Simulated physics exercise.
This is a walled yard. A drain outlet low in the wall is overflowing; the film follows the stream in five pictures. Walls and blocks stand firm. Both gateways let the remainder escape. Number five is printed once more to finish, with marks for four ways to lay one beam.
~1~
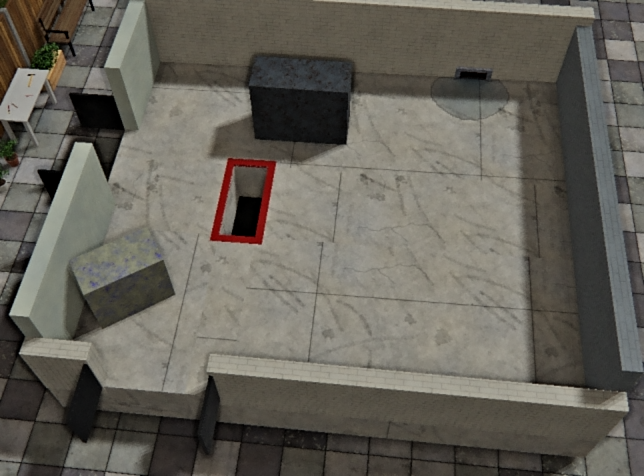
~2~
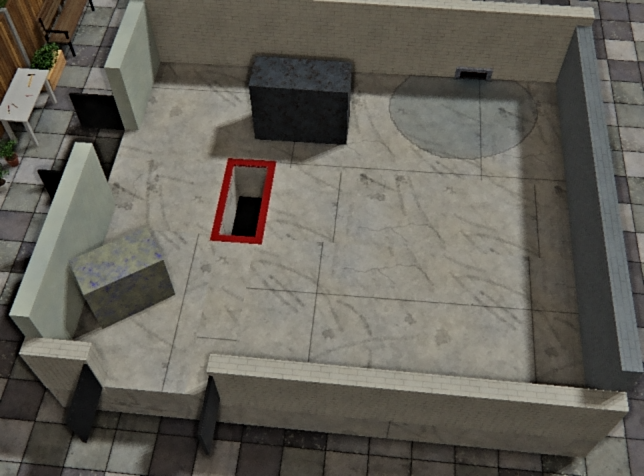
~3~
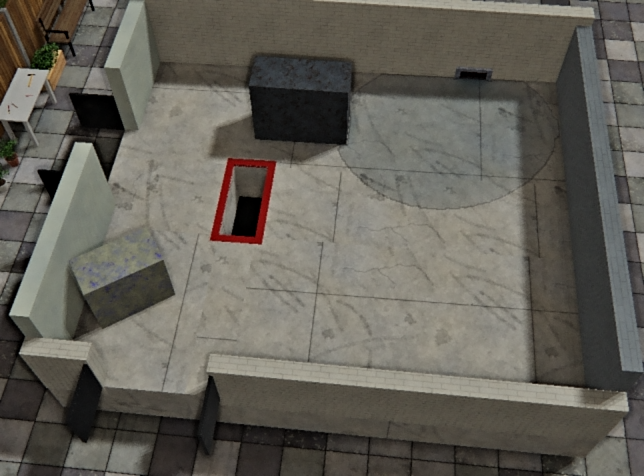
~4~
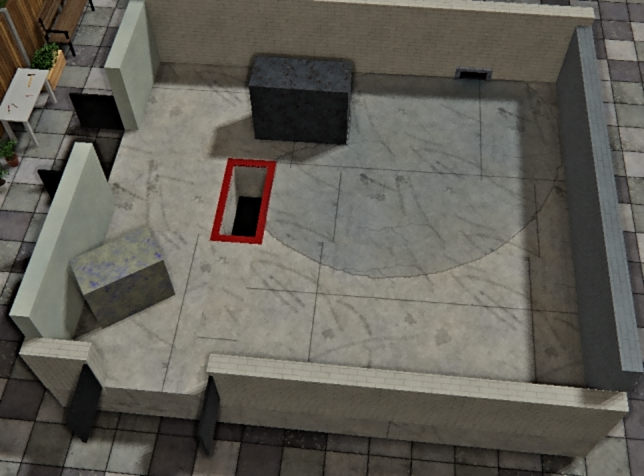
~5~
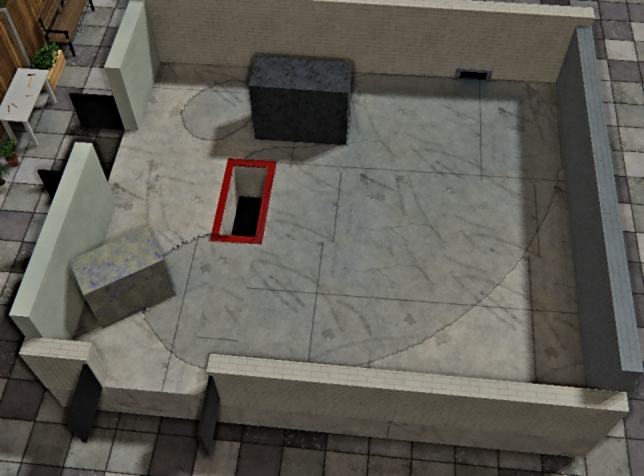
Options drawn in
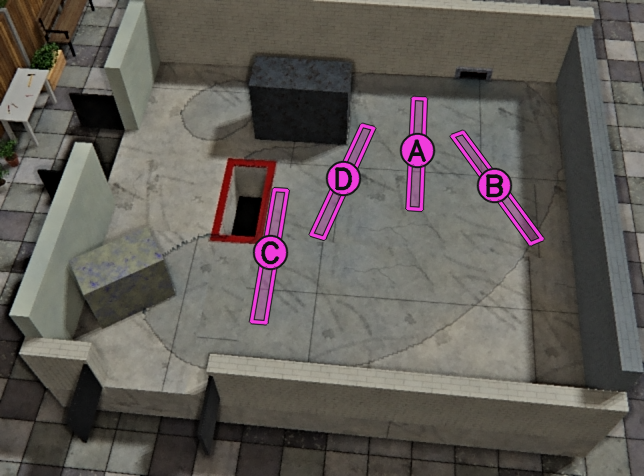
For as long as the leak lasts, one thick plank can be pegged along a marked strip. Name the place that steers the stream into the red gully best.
B.
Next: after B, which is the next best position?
The answer is C.
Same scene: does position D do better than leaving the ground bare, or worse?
It is worse.
On the marked copy, A from (414, 209) to (419, 98); B from (457, 134) to (536, 241); C from (258, 322) to (280, 190); D from (317, 236) to (367, 126).
Choosing A, about 3 % of the stream goes into the red gully, about 96 % out by the gates.
Choosing B, about 27 % of the stream goes into the red gully, about 72 % out by the gates.
Choosing C, about 15 % of the stream goes into the red gully, about 82 % out by the gates.
Choosing D, about 5 % of the stream goes into the red gully, about 94 % out by the gates.
